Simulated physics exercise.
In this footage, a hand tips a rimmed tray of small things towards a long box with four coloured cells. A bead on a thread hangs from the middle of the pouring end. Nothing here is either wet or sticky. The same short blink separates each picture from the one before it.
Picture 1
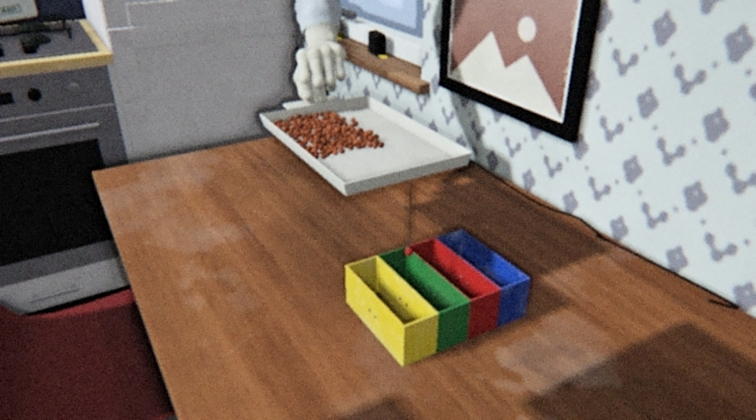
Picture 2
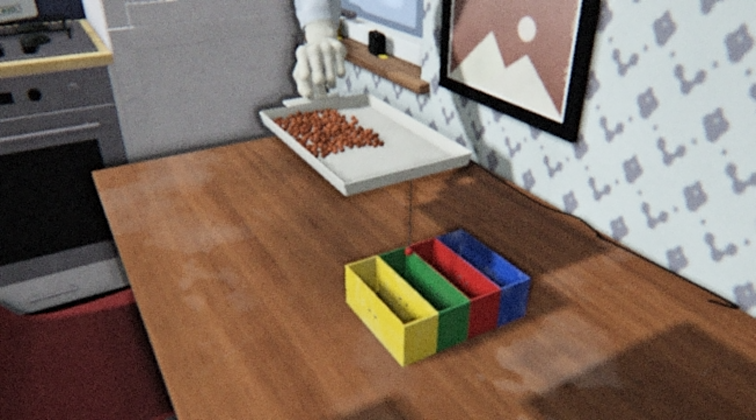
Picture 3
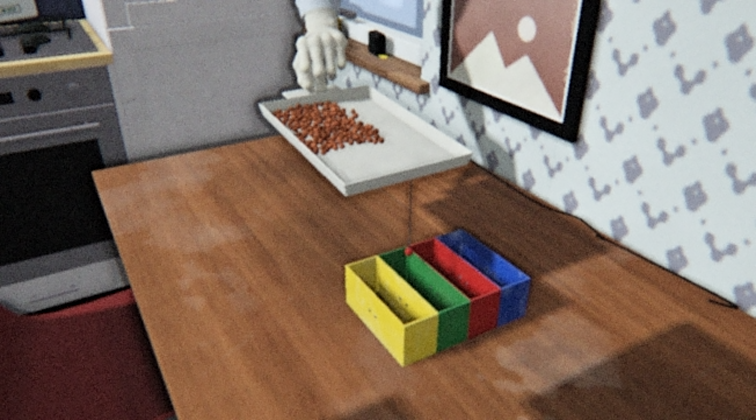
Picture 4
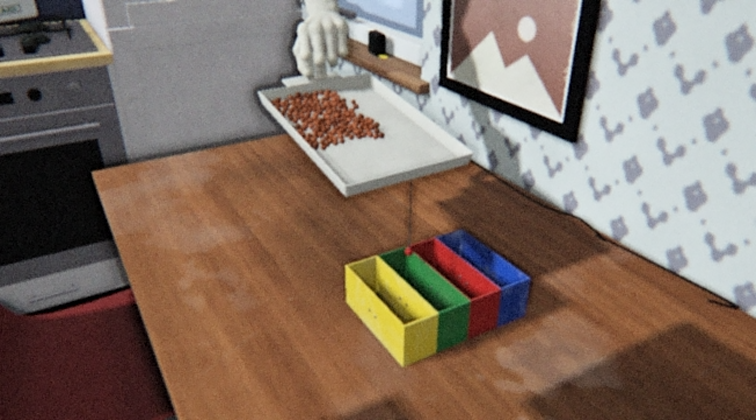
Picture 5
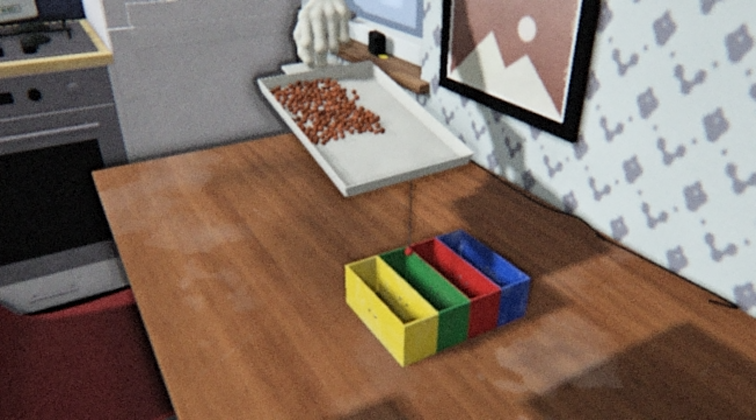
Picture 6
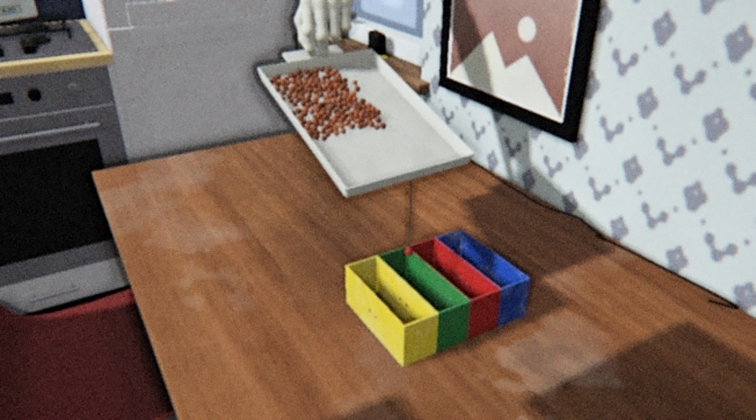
The video shows a pale hand gradually raising the far end of a white tray of small reddish-brown pellets above a wooden table, tilting it towards a box with yellow, green, red and blue cells.
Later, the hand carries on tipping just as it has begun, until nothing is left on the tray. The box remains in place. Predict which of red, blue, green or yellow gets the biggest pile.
The biggest pile lands in yellow.
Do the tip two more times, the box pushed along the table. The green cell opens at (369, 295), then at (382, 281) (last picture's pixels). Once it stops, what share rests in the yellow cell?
Trial 1: 0 percent; trial 2: 20 percent.
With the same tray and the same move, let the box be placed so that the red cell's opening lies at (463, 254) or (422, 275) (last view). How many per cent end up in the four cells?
In order: 40 per cent and 90 per cent.
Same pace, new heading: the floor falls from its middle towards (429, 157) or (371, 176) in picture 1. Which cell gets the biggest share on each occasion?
So, in order: That blue cell, then the cell in yellow.
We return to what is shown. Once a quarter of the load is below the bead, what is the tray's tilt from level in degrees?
110°, roughly.
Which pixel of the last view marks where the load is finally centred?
Centre at rest: Close to (406, 331).
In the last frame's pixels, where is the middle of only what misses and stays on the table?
Somewhere near (358, 357), I think.
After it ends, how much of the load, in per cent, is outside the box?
It comes to some 30 in a hundred.
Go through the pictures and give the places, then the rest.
Corners of the pouring end at (346, 181) and (468, 152), level; middle of the load at (328, 133), clay pellets; bead on its thread at (409, 252); yellow cell at (420, 336); green cell at (453, 323); red cell at (484, 311); blue cell at (513, 299), in the first picture.
Corners of the pouring end at (346, 182) and (468, 152), level; middle of the load at (328, 132), in the second picture.
Corners of the pouring end at (346, 182) and (468, 152), tipped barely, level across its low end; middle of the load at (328, 126), in the third picture.
Corners of the pouring end at (347, 183) and (469, 152), tipped a little, level across its low end; middle of the load at (328, 118), in the fourth picture.
Corners of the pouring end at (347, 184) and (469, 152), tipped a little, level across its low end; middle of the load at (329, 110), in the fifth picture.
Corners of the pouring end at (348, 185) and (470, 152), tipped clearly, level across its low end; middle of the load at (329, 102); yellow cell at (420, 336); green cell at (453, 323); red cell at (484, 311); blue cell at (513, 299), in the sixth picture.
Soon, tray tipped steeply; nearly all on the tray; a small part falling or outside the box.
A while on, tray tipped right over; most on the tray; a small part in the yellow cell; a small part in the green cell; a stray few in the red cell; a stray few in the blue cell; a small part falling or outside the box.
Towards the end, tray tipped past a quarter turn; about a third in the yellow cell; about a quarter in the green cell; a small part in the red cell; a stray few in the blue cell; about a quarter falling or outside the box.
Finally, tray tipped past a quarter turn; about a third in the yellow cell; about a quarter in the green cell; a small part in the red cell; a stray few in the blue cell; about a quarter outside the box.
